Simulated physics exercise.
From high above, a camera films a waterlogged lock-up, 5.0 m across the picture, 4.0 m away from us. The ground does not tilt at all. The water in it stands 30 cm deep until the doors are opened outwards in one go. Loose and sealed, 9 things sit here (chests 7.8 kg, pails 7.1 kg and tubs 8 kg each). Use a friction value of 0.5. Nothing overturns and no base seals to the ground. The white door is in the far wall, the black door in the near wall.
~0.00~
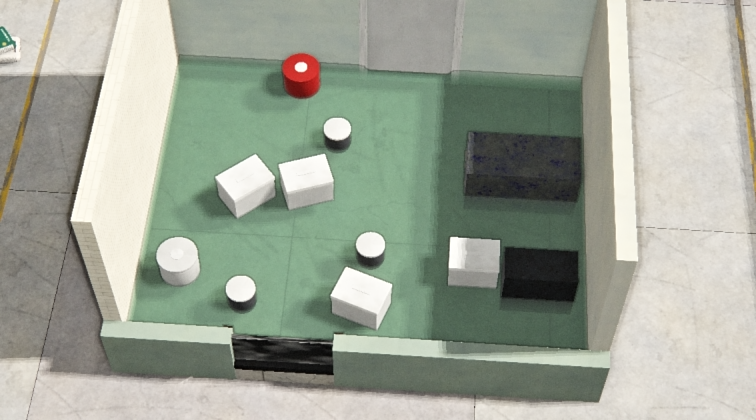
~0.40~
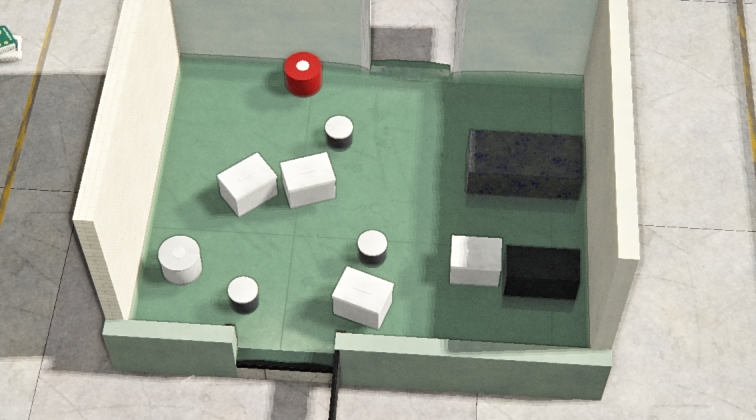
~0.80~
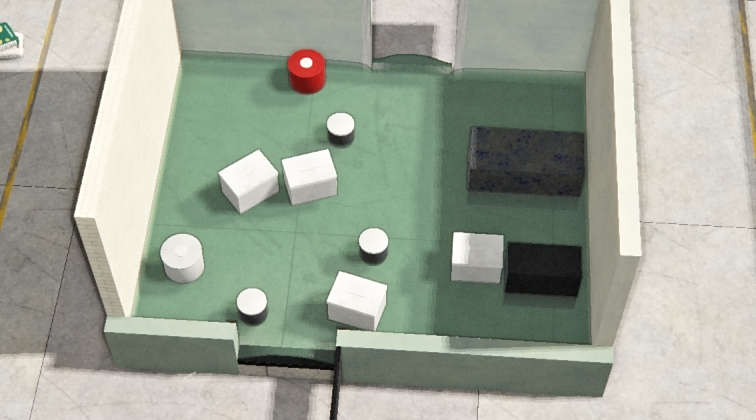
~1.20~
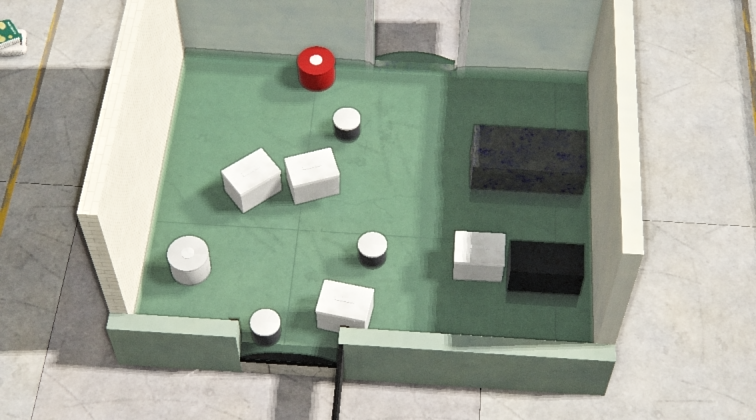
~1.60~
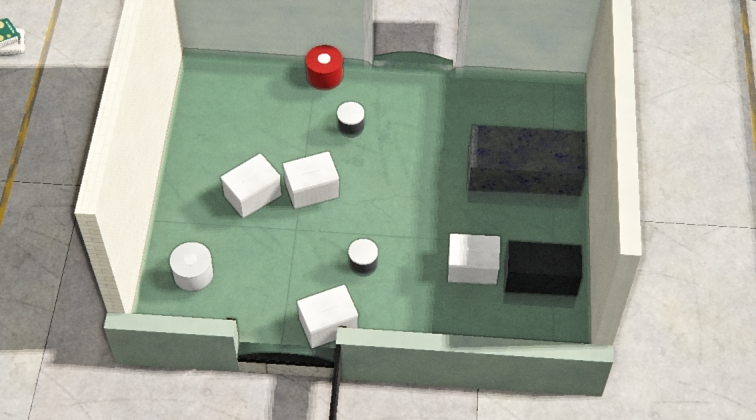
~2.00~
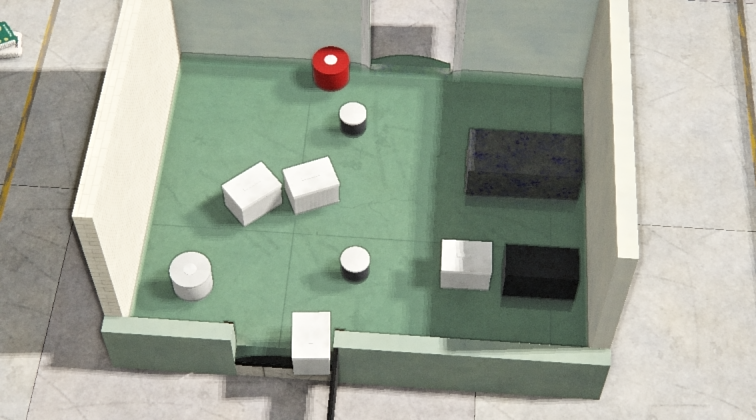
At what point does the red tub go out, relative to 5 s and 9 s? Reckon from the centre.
I expect it out by the first time.
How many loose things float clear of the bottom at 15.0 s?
The number is 1.
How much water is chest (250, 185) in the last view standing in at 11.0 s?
Around 14 centimetres.
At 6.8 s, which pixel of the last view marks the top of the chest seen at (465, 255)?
Roughly at (425, 265) in the last picture.
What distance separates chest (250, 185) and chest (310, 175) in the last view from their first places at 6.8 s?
Going in order, that's 60 cm then 30 cm.
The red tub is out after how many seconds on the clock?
Estimate: Close to 4.0 s.
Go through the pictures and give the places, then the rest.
In the first frame, the red tub at (301, 68) floats; 30 cm deep round most things; 0 of 9 have shifted.
In the second frame, the red tub at (303, 66) floats; about 5570 L in view; 0 of 9 have shifted.
In the third frame, the red tub at (306, 63), afloat; about 5420 L in view; 2 of 9 have shifted.
In the fourth frame, the red tub at (316, 60), afloat, 11 cm from its start; 27 cm deep round most things; 6 of 9 have shifted.
In the fifth frame, the red tub at (324, 59), afloat, 23 cm from its start; 26 cm deep round most things; 7 of 9 have shifted.
In the sixth frame, the red tub at (331, 60), afloat, 35 cm from its start; 25 cm deep round most things; 9 of 9 have shifted.
After 3.0 s the red tub is near (362, 63), 0.7 m from its start, afloat; 2 of 9 are out; 7 afloat.
After 6.8 s the red tub has gone out (at 3.9 s); 6 of 9 are out; 3 afloat.
After 11.0 s the red tub has gone out (at 3.9 s); 6 of 9 are out; 3 afloat.
After 15.0 s the red tub has gone out (at 3.9 s); 8 of 9 are out; 1 afloat.
